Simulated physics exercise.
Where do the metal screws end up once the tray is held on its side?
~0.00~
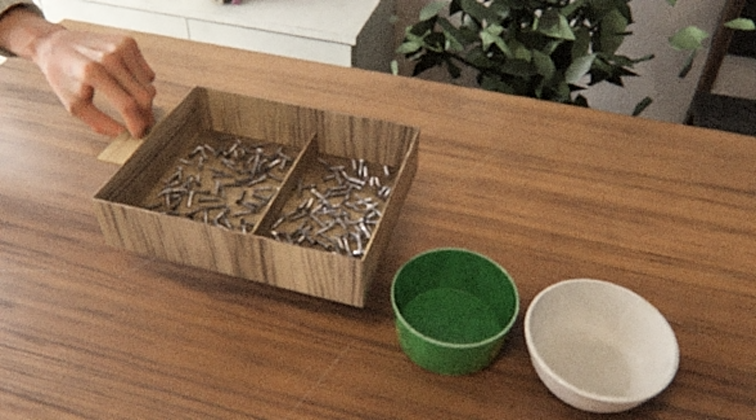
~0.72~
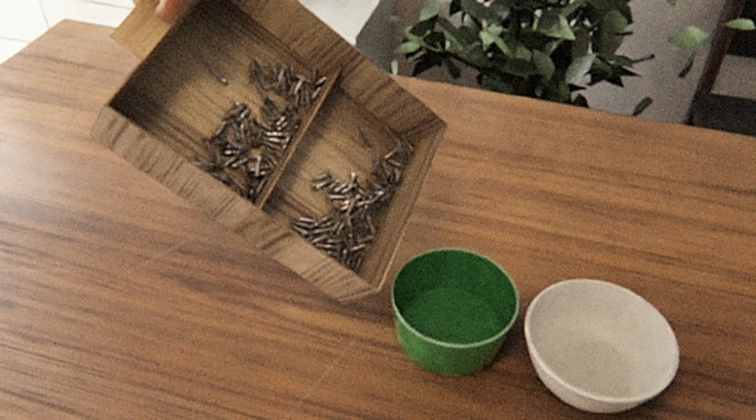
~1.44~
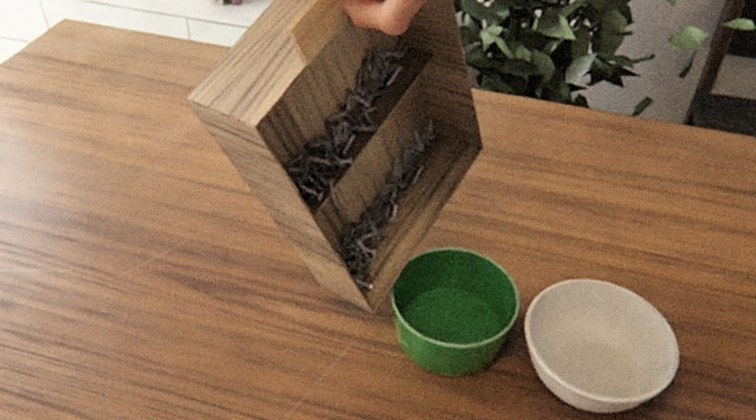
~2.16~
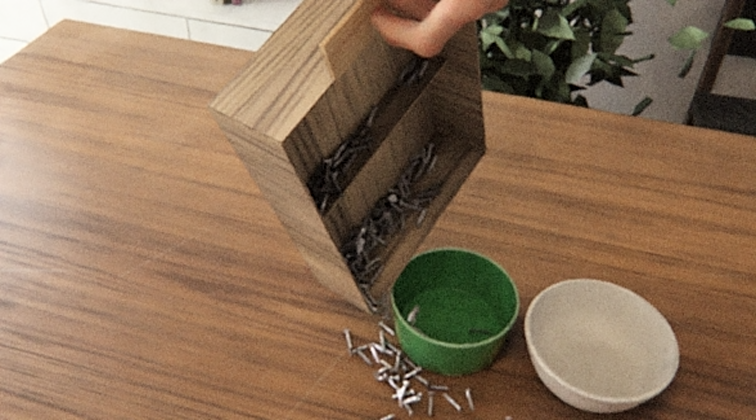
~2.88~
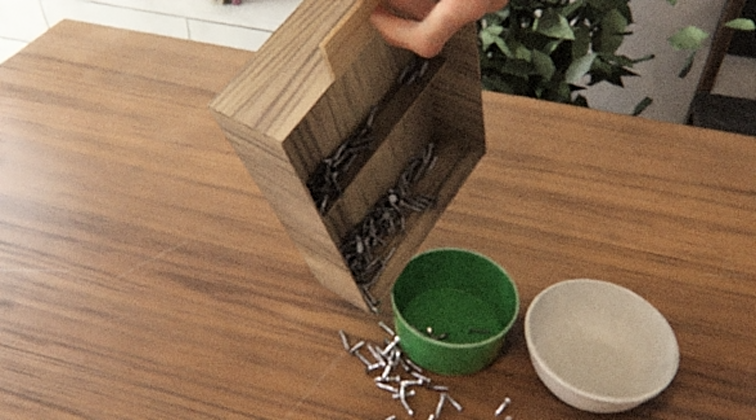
Most of them stay inside the tray, and a fair share of the rest lies loose on the table. Only a few land in the green dish, and the white bowl stays empty.
